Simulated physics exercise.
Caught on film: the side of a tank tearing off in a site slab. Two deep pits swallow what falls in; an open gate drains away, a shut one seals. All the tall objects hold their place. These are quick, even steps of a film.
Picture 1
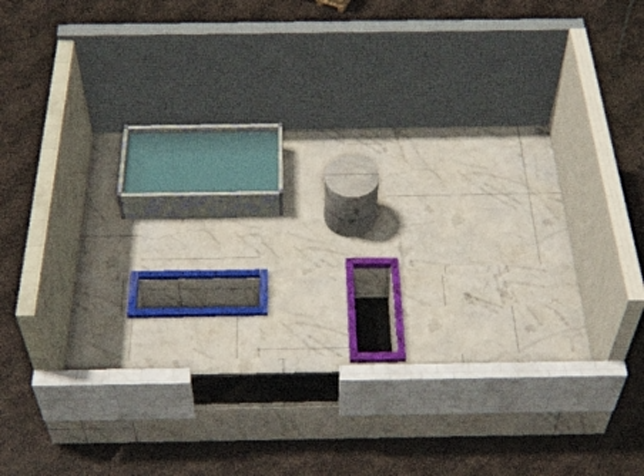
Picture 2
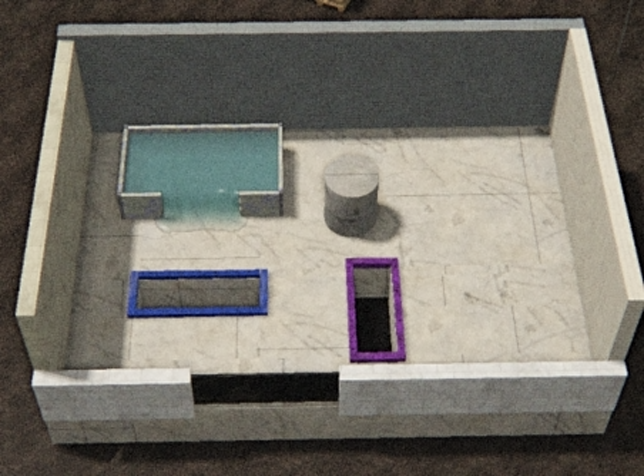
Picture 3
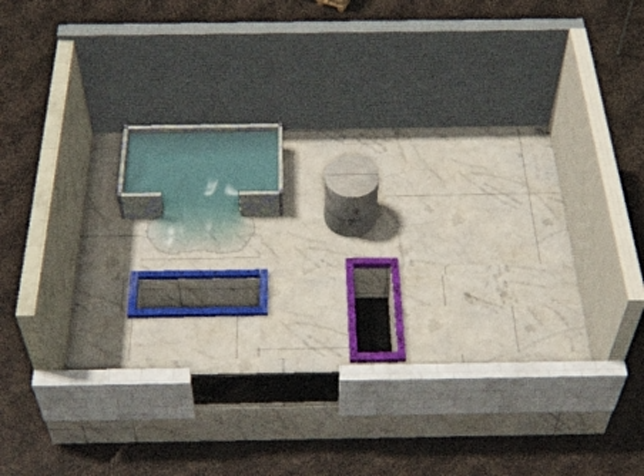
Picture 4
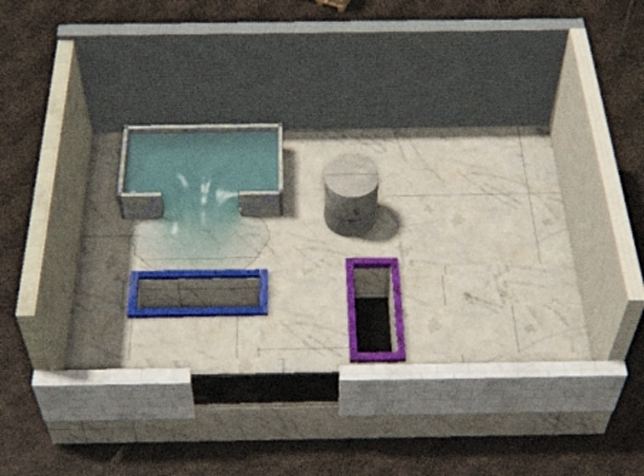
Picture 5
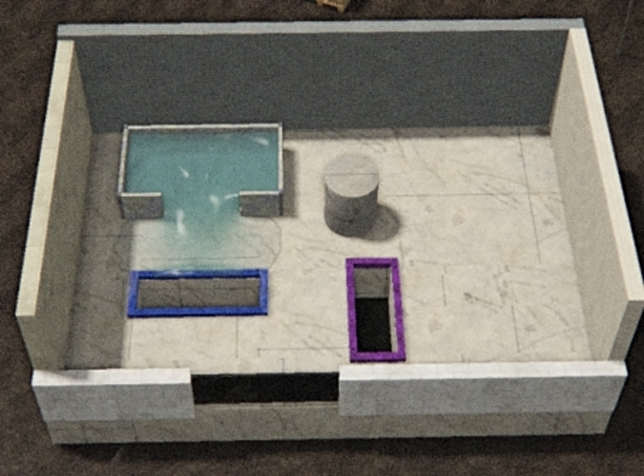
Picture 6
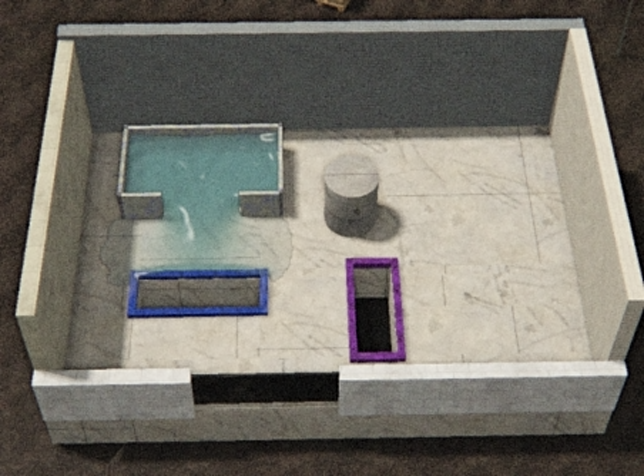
At the start, still teal water fills an open tank on a pale slab, near a blue-edged pit, a purple-edged pit and a grey cylinder. Part of the tank's front side gives way, and water pours through the gap. It spreads across the floor to the blue edge, then widens sideways.
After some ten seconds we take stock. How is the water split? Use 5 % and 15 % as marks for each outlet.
One by one: The gate takes under 5 %; the blue pit takes over 15 %; the purple pit takes under 5 %.
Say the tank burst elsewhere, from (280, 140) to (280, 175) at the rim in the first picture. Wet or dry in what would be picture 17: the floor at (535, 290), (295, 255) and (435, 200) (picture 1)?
One after the other: No water, flooded, wet.
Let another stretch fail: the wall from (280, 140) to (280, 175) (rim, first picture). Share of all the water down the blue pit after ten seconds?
Per cent: Blue 0.
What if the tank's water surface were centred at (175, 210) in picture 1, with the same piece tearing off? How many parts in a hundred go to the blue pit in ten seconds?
Parts in a hundred: Blue 50.
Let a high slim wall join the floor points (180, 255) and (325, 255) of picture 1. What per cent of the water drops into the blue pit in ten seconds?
Parts in a hundred: Blue 2.
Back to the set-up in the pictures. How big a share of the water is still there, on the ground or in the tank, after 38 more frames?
Near 68 in a hundred.
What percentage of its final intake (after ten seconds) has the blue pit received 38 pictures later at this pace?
Roughly 100 per cent.
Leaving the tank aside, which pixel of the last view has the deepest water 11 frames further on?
Near (192, 266).
A moment on, water covers 10 % of the floor; the gate 0 %, the blue pit 12 %, the purple pit 0 %.
Next, water covers 20 % of the floor; the gate 0 %, the blue pit 22 %, the purple pit 0 %.
Then, water covers 30 % of the floor; the gate 0 %, the blue pit 29 %, the purple pit 0 %.
Later, water covers 50 % of the floor; the gate 0 %, the blue pit 33 %, the purple pit 0 %.
In the end, water covers 65 % of the floor; the gate 0 %, the blue pit 33 %, the purple pit 0 %.
